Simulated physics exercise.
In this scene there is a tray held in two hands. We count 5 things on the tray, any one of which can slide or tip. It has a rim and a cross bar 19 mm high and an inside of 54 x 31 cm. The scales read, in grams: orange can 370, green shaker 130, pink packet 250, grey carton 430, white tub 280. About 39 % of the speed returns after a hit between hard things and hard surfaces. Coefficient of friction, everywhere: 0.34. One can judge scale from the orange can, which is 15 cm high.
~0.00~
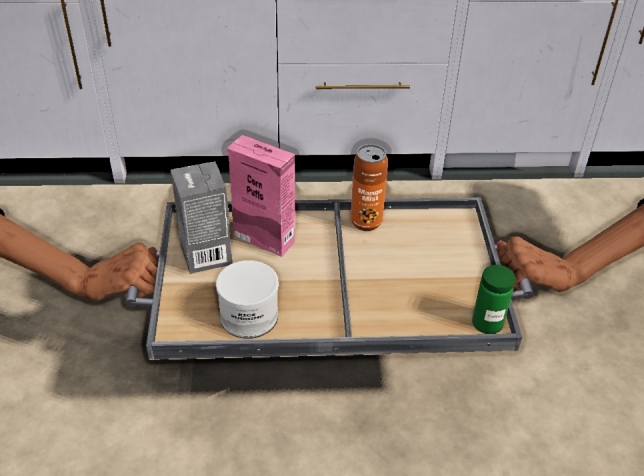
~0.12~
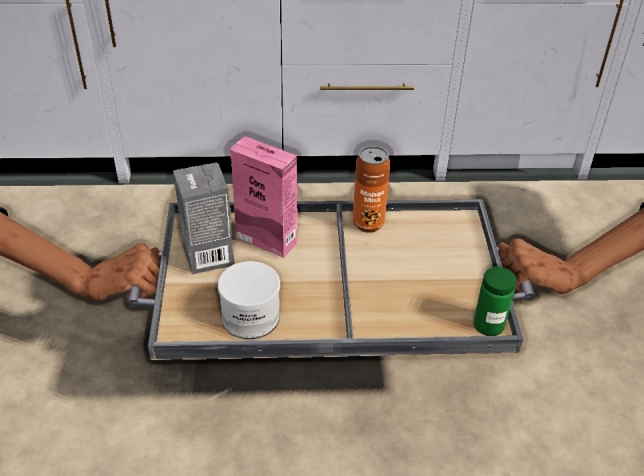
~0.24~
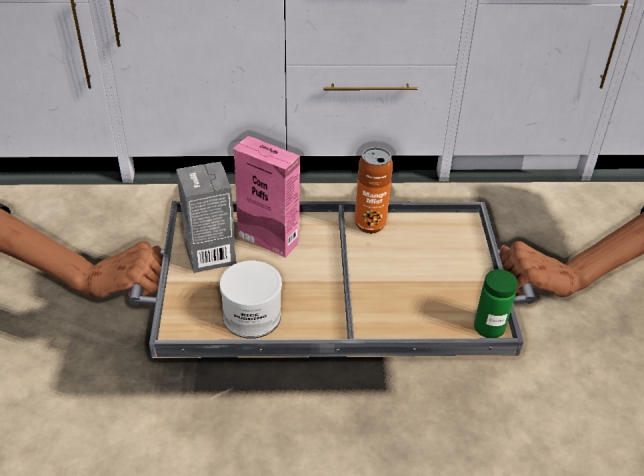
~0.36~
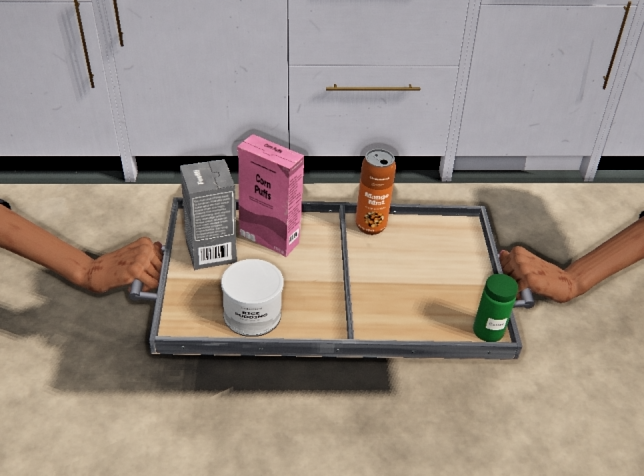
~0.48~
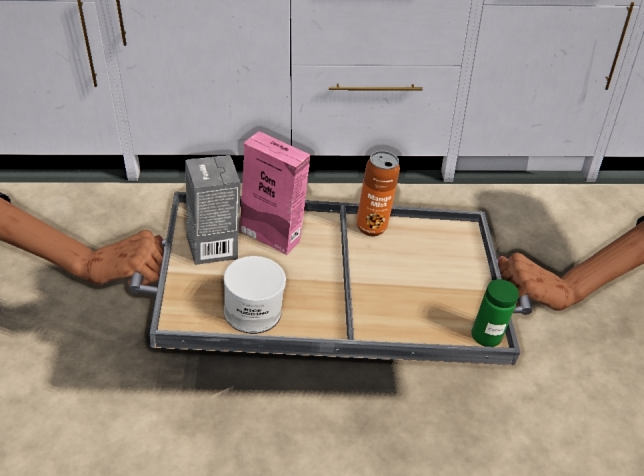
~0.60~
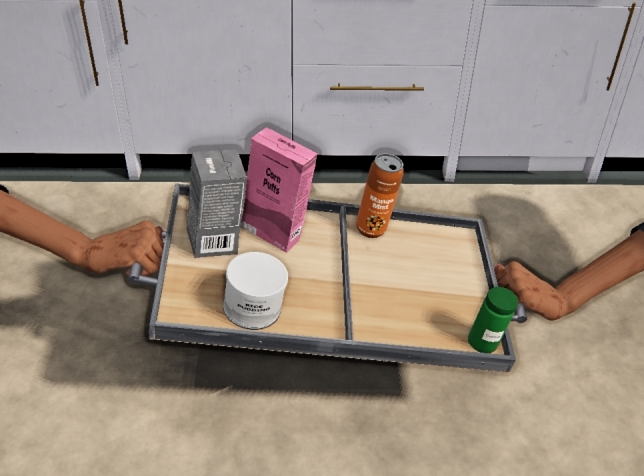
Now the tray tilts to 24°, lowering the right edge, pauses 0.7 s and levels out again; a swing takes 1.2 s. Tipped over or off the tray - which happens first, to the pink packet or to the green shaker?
Former.
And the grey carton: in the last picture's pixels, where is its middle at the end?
I'd put it at around (446, 248).
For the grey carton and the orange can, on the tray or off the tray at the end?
Well, the grey carton is still in bounds, and the orange can is out of bounds.
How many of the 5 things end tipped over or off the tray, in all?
Count: 3.
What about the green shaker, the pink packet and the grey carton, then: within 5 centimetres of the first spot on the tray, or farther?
Here is how it goes: The green shaker remains near its start; next, the pink packet moves off; last, the grey carton moves off.
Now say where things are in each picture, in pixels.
The first frame shows tray level; pink packet (263, 198); green shaker (493, 300).
The second frame shows tray level; white tub (250, 301); orange can (371, 191).
The third frame shows tray level; grey carton (207, 218); white tub (251, 300).
The fourth frame shows tray at 2°, right edge down; orange can (375, 193); grey carton (209, 216).
The fifth frame shows tray at 5°, right edge down; white tub (254, 295); orange can (377, 195).
The sixth frame shows tray at 8°, right edge down; pink packet (277, 192); green shaker (492, 321).
By 1.50 s, tray at 24°, right edge down; pink packet rocked 10° off its seat near (349, 190); grey carton 14 cm from its spot; orange can 12 cm from its spot.
By 1.90 s, tray at 24°, right edge down; orange can now off the tray; pink packet on its side near (423, 235); grey carton on its side.
When it is over (3.7 s), off the tray, orange can; lying over on the tray, pink packet and grey carton; not toppled but over 5 cm from the start, white tub; green shaker within 5 cm of the start. End places, in pixels of the last picture, pink packet near (428, 208), green shaker near (498, 305). Pink packet went at 1.66 s; green shaker was never lost.
